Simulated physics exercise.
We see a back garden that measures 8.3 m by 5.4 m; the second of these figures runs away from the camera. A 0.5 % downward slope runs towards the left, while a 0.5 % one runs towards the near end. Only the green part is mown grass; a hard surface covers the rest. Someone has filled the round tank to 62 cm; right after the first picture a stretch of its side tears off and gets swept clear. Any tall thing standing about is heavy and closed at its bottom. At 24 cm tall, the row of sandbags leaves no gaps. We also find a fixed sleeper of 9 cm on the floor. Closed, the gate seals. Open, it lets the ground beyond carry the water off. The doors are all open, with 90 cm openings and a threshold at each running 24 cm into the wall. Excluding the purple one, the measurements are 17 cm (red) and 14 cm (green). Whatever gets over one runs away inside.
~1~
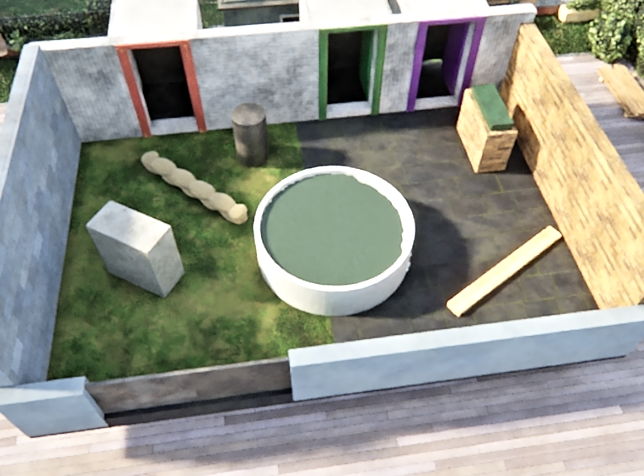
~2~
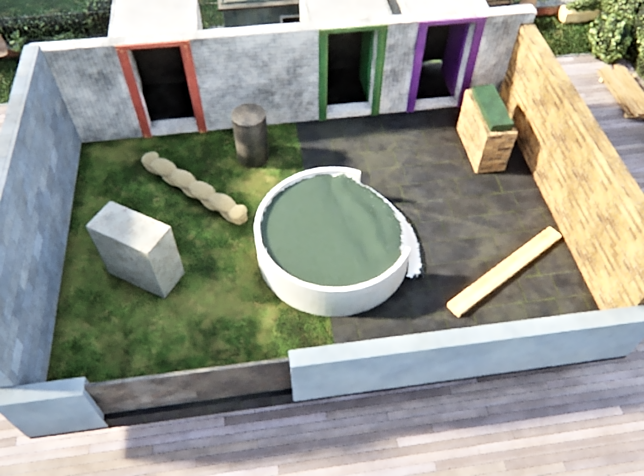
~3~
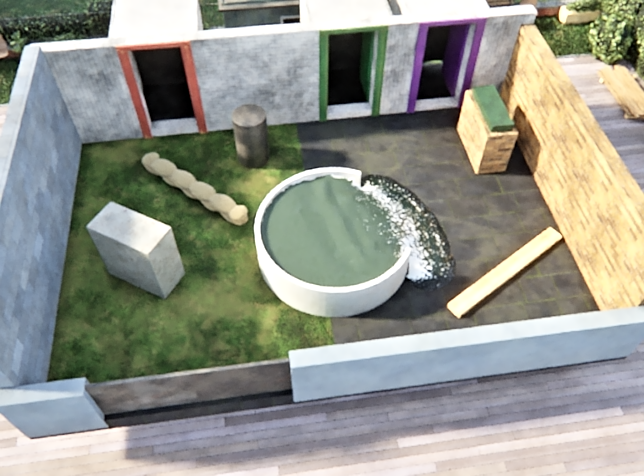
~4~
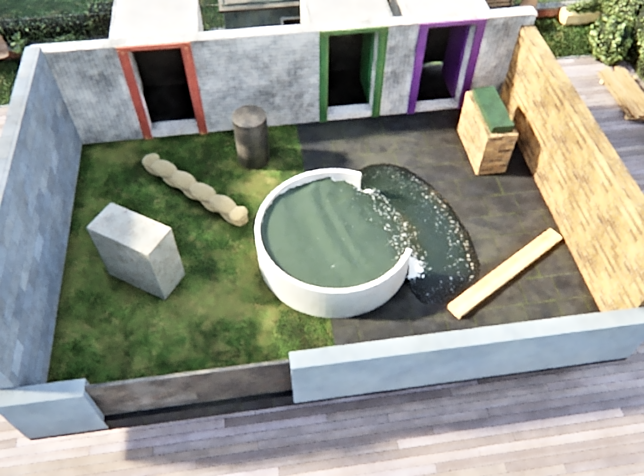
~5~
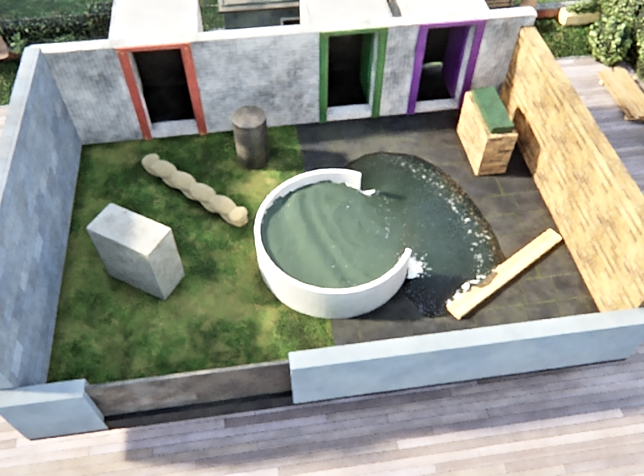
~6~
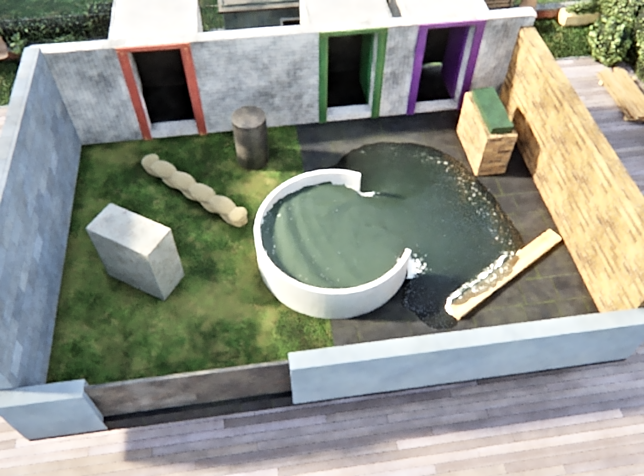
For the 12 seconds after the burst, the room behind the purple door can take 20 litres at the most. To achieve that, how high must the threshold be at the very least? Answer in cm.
At least about 23 cm.
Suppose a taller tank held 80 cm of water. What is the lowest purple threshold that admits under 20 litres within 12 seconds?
Then roughly 31 cm.
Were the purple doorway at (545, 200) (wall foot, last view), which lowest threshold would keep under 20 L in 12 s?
Roughly 29 cm.
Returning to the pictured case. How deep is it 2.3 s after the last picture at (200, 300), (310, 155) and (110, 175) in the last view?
First 0, then 0, then 0 cm.
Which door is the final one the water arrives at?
Red door.
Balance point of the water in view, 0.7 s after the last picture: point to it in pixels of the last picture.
The balance point sits at roughly (386, 235).
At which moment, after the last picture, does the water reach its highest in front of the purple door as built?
Near 1.6 seconds.
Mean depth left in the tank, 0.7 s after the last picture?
Averaged depth comes out at about 37 cm.
Then, 0.7 s after the last picture water covers 30 % of the floor, deepest (35 cm) near (553, 218); 11 cm at the purple door, 0 litres in over its 7 cm threshold.
Then, 2.3 s after the last picture water covers 40 % of the floor, deepest (30 cm) near (607, 326); 21 cm at the purple door, 133 litres in over its 7 cm threshold.
Then, 11.3 s after the last picture water covers 90 % of the floor, deepest (10 cm) near (238, 205); 4 cm at the purple door, 272 litres in over its 7 cm threshold.
At the purple door as built, the water peaked near 23 cm, 1.5 s after the last picture.
Run again over the same 12 s with other heights there, 40 litres in over 20 cm, 4 litres over 27 cm. The limit of 20 litres is kept from about 23 cm up.
